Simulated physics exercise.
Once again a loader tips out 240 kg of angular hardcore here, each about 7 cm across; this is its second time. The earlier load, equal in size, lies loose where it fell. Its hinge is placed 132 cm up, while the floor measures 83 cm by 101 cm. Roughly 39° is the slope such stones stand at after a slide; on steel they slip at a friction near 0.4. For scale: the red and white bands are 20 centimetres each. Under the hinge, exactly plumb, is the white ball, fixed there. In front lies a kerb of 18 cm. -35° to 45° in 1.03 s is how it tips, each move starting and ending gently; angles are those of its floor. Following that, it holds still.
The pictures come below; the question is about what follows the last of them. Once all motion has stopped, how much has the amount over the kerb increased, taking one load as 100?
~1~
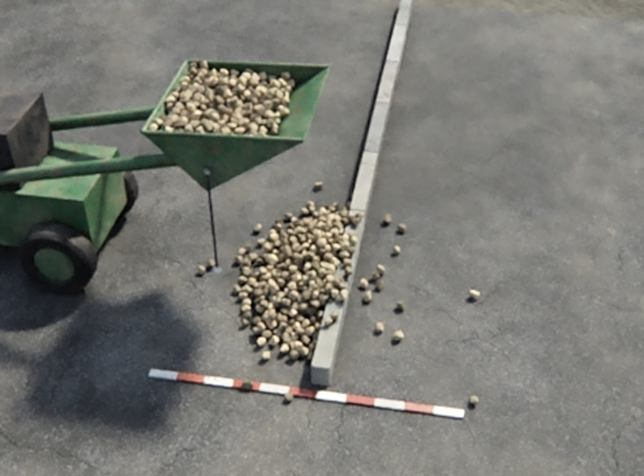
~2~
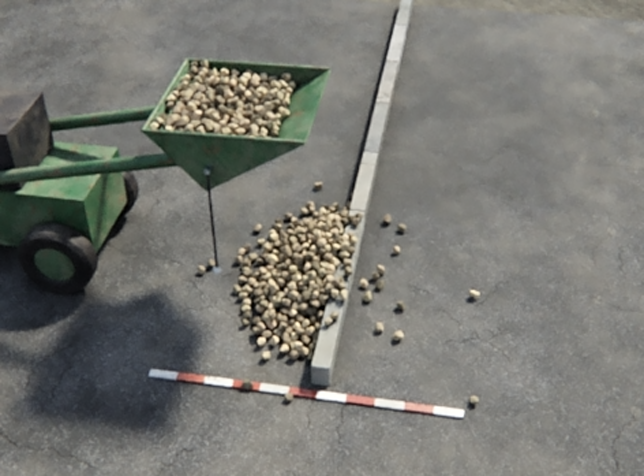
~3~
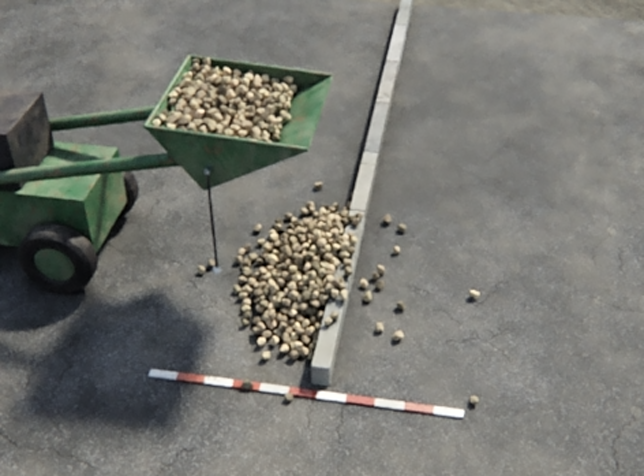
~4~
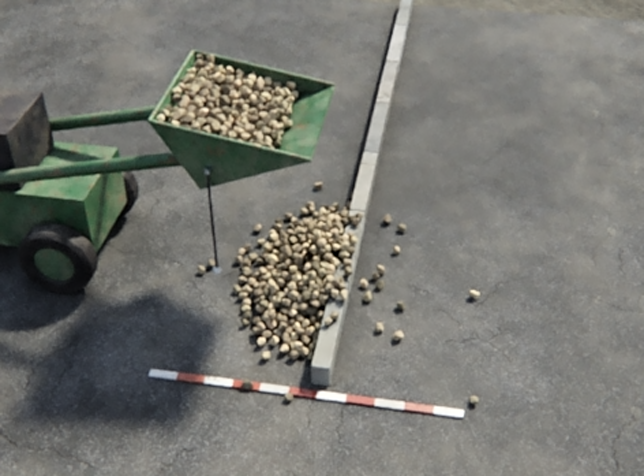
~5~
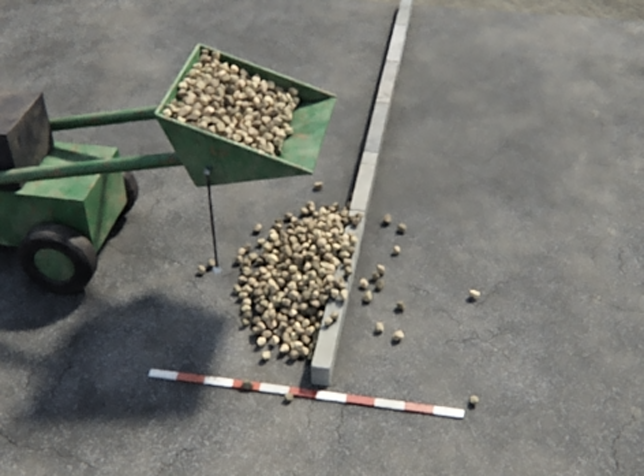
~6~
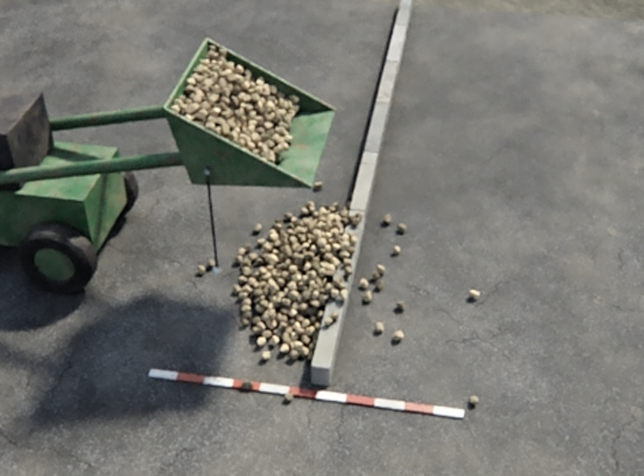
It has increased by some 44 per cent.
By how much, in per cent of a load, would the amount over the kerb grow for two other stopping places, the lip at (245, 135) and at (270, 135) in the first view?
About 0 per cent from the first spot and 10 per cent from the second.
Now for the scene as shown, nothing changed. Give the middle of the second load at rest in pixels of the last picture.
Their centre ends up near (338, 272).
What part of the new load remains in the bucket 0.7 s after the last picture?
It holds some 60 percent.
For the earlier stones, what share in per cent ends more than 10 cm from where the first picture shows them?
About 5 %.
Then, 0.3 s after the last picture the floor is at 32°; in per cent of one load, 100 in the bucket, 98 on this side of the kerb, 2 over the kerb; the foremost stones are at (412, 300).
Then, 0.7 s after the last picture the floor is at 45°; in per cent of one load, 62 in the bucket, 135 on this side of the kerb, 2 over the kerb; the foremost stones are at (412, 300).
Then, 1.0 s after the last picture the floor is at 45°; in per cent of one load, 5 in the bucket, 175 on this side of the kerb, 21 over the kerb; the foremost stones are at (429, 312).
Then, 3.5 s after the last picture the floor is at 45°; in per cent of one load, 0 in the bucket, 153 on this side of the kerb, 47 over the kerb; the foremost stones are at (484, 290). Net gain over the kerb, 44.
